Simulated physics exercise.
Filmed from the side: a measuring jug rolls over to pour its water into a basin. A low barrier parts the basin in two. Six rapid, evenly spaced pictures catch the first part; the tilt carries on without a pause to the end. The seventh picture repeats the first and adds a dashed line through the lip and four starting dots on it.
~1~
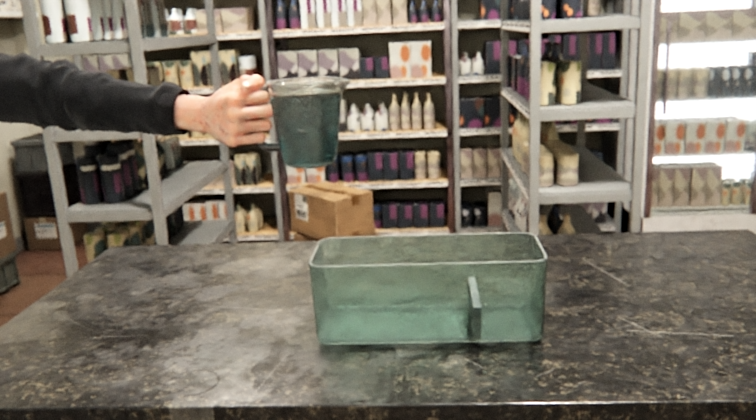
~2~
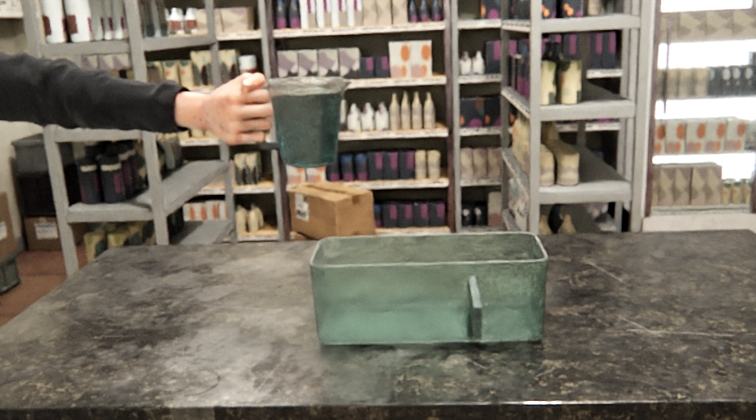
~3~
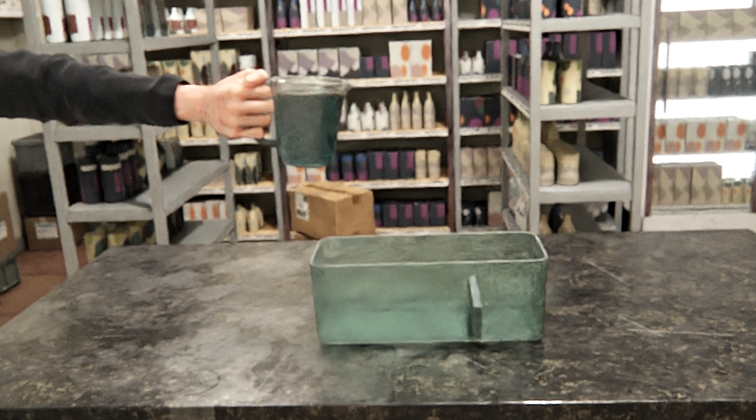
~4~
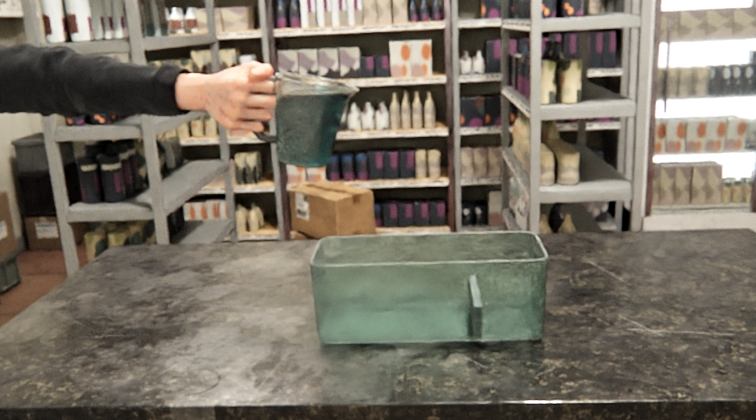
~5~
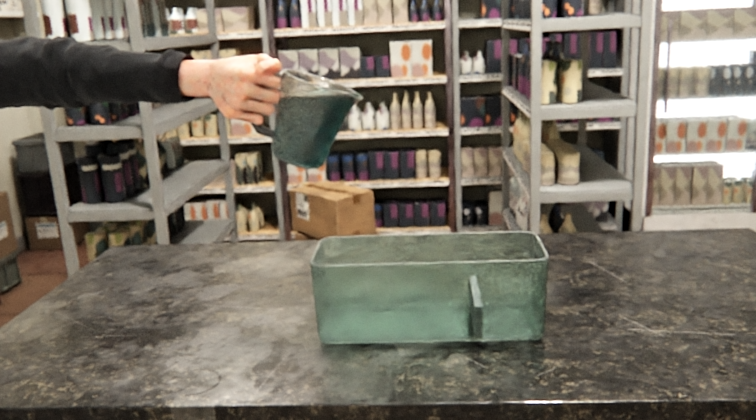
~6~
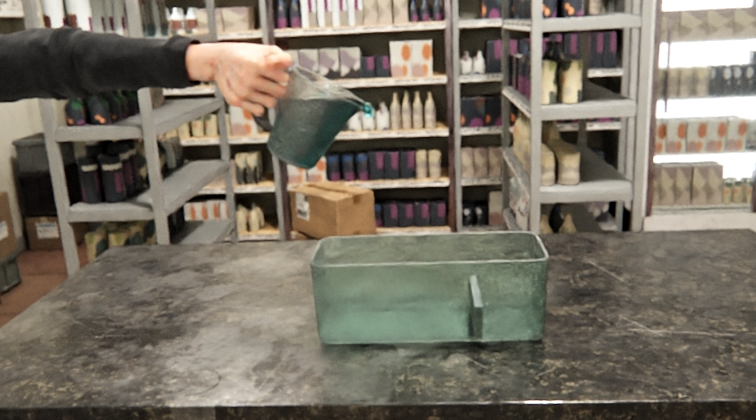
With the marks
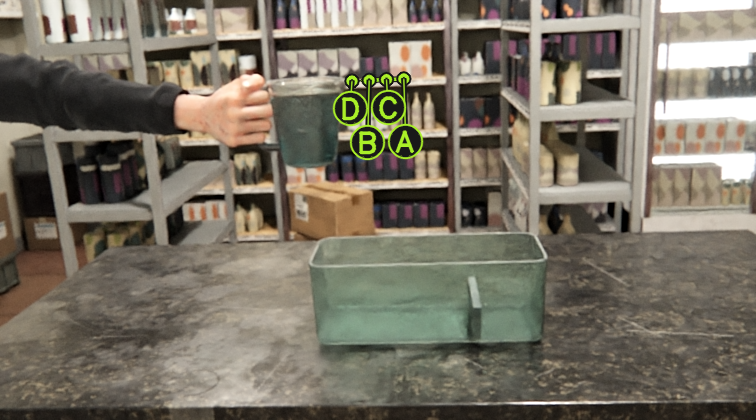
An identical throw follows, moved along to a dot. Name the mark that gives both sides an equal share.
Choose A.
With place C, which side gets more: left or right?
The left one.
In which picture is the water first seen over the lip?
Picture 6.
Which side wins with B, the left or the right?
The left one.
In lime, A at (403, 78); B at (369, 80); C at (386, 79); D at (352, 81).
If A is chosen, about 54 % ends left of the wall and 45 % right of it.
If B is chosen, about 92 % ends left of the wall and 5 % right of it; 3 % is lost outside.
If C is chosen, about 90 % ends left of the wall and 6 % right of it; 4 % is lost outside.
If D is chosen, about 95 % ends left of the wall and 3 % right of it.
